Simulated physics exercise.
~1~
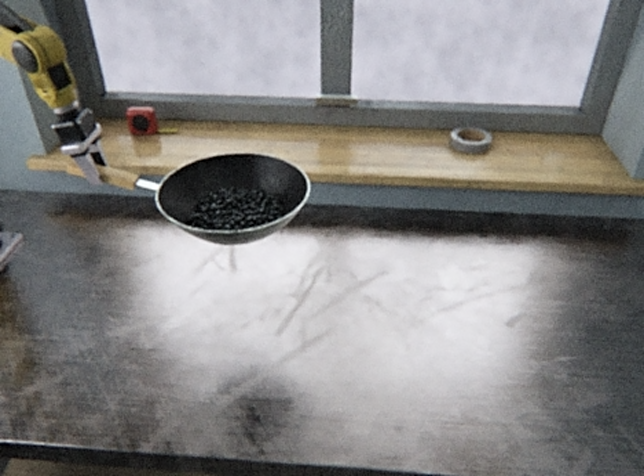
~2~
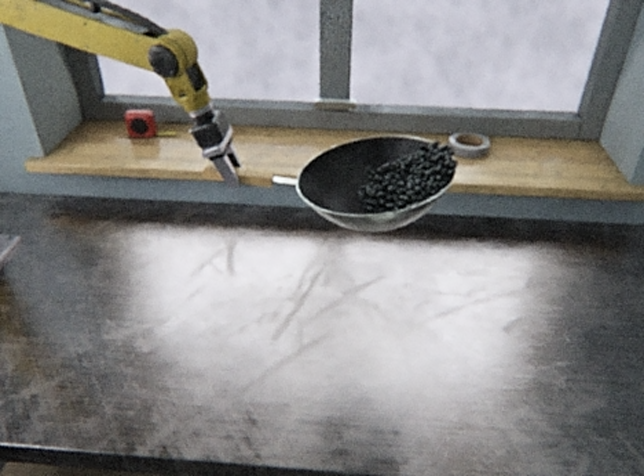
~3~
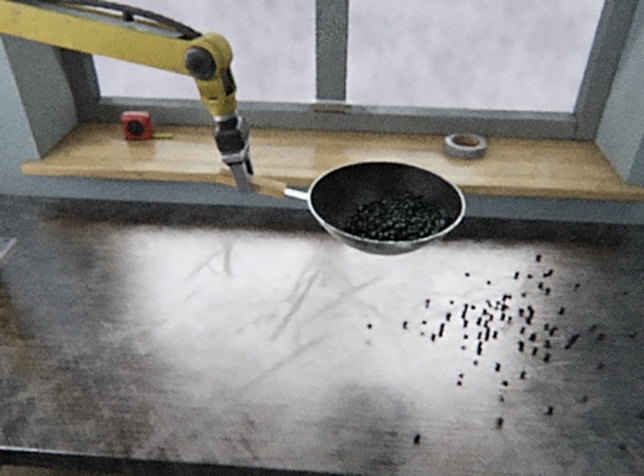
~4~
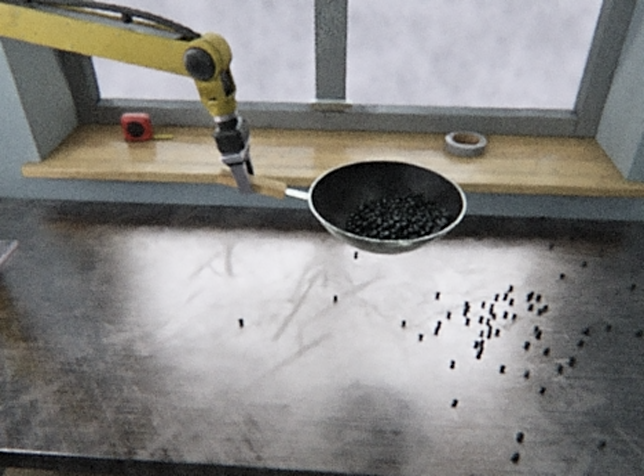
At first, a yellow robot arm holds a dark wok of small black beads above a dark table, near a wooden windowsill with a red tape measure and a roll of tape. The arm carries the wok to the right, and it leans as the beads surge up toward its right side. Some beads leave the wok and scatter across the right part of the table while the wok comes level. The arm then holds still as loose beads spread further over the tabletop. In the end, the wok stays upright with most beads still inside.
